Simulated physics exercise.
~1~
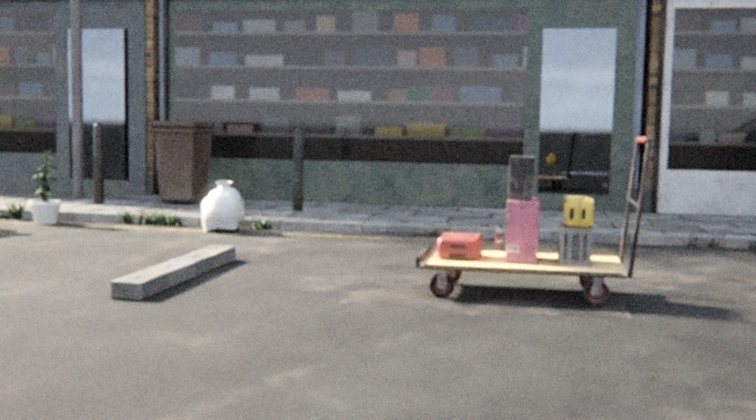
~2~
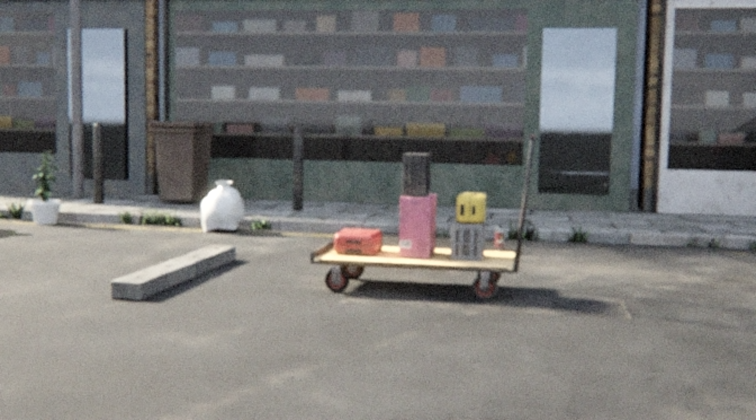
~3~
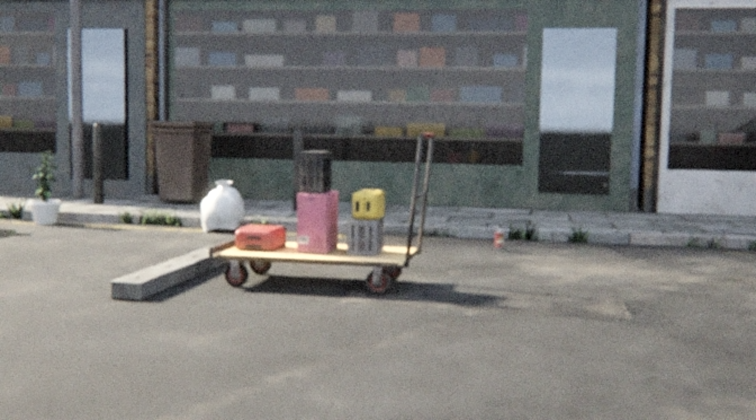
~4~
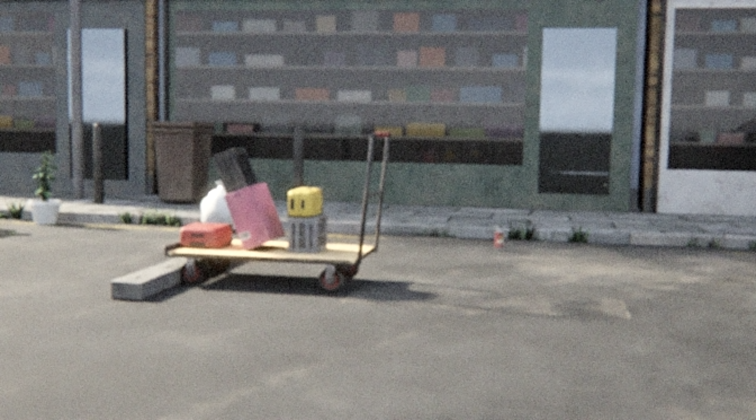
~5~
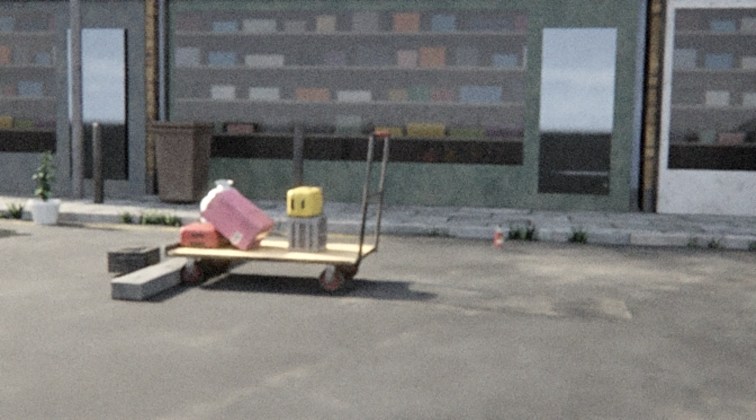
A loaded trolley rolls left into a kerb, and its black crate topples off the deck.
